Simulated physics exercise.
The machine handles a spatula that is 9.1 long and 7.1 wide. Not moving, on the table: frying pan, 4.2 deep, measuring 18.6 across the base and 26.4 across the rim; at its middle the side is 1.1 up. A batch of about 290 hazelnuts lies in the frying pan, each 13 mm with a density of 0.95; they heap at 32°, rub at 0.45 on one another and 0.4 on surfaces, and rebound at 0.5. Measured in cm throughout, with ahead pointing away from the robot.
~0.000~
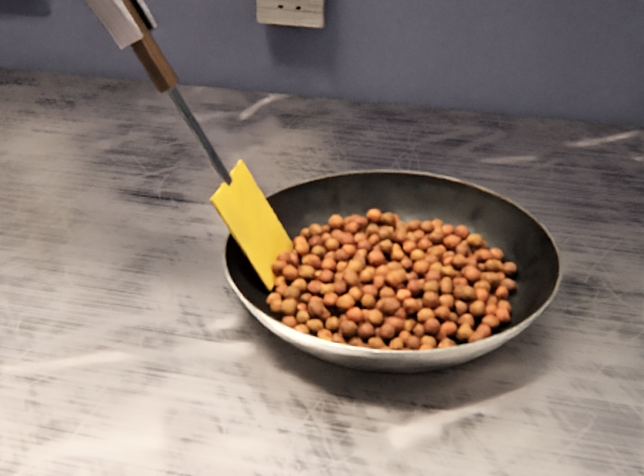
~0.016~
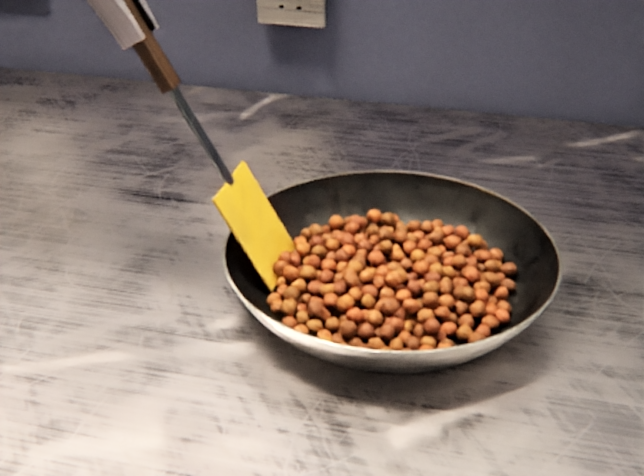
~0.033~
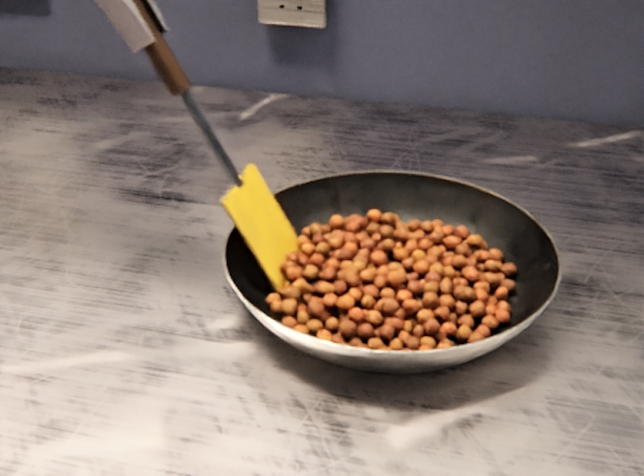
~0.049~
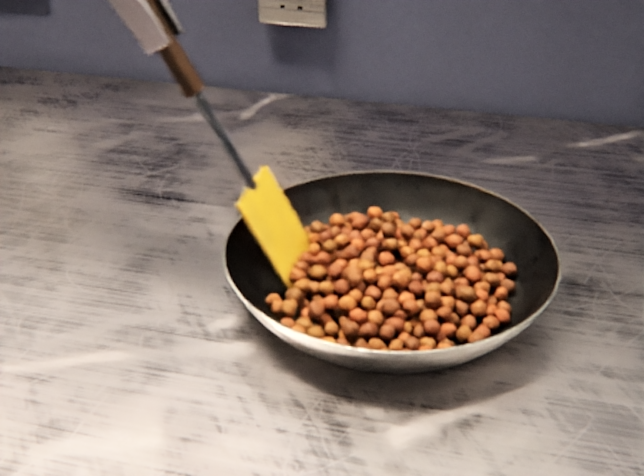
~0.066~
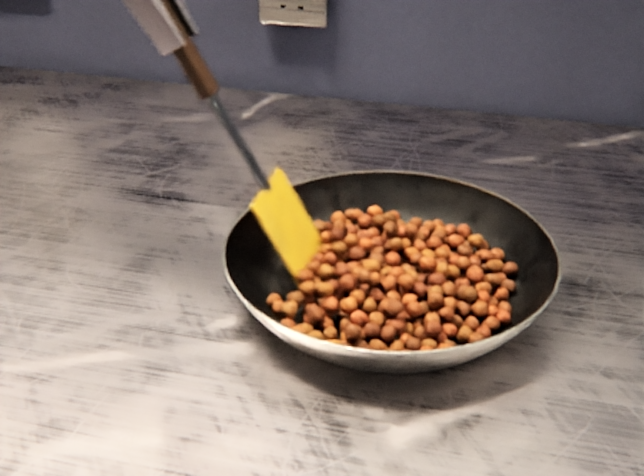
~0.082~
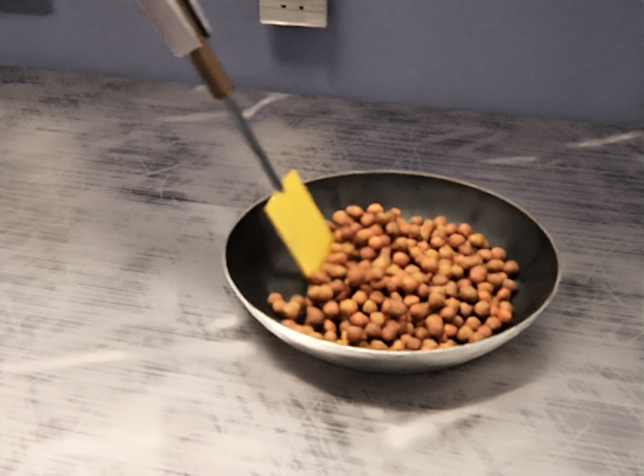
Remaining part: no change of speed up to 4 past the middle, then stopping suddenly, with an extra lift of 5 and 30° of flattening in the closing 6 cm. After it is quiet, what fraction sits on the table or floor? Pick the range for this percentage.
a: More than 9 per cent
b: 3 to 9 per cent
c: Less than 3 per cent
Answer: C.
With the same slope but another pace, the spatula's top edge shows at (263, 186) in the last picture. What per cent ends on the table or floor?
That share would be about 0 percent.
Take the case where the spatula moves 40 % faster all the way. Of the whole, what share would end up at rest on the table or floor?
Then around 5 percent would finish on the table or floor.
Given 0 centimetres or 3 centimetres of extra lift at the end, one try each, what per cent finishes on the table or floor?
Some 0 and 0 per cent.
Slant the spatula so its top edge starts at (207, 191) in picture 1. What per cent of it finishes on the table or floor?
Near 0 in a hundred.
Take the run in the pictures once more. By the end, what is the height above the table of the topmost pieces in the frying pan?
4.0 cm.
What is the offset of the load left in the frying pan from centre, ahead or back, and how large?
Ahead of centre, roughly 3.5 centimetres.
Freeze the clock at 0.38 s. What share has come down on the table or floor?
I'd put it at around 0 per cent.
By 0.12 s, sloping 59°, highest piece 5 above the table; 292 in the frying pan.
By 0.16 s, sloping 46°, highest piece 6 above the table; 292 in the frying pan.
By 0.38 s, sloping 31°, highest piece 5 above the table; 290 in the frying pan, 1 on the table or floor, 1 on the blade or in flight.
By 1.43 s, sloping 31°, highest piece 4 above the table; 290 in the frying pan, 2 on the table or floor.
Final count, 290 in the frying pan, 2 on the table or floor. That is 1 % on the table or floor.
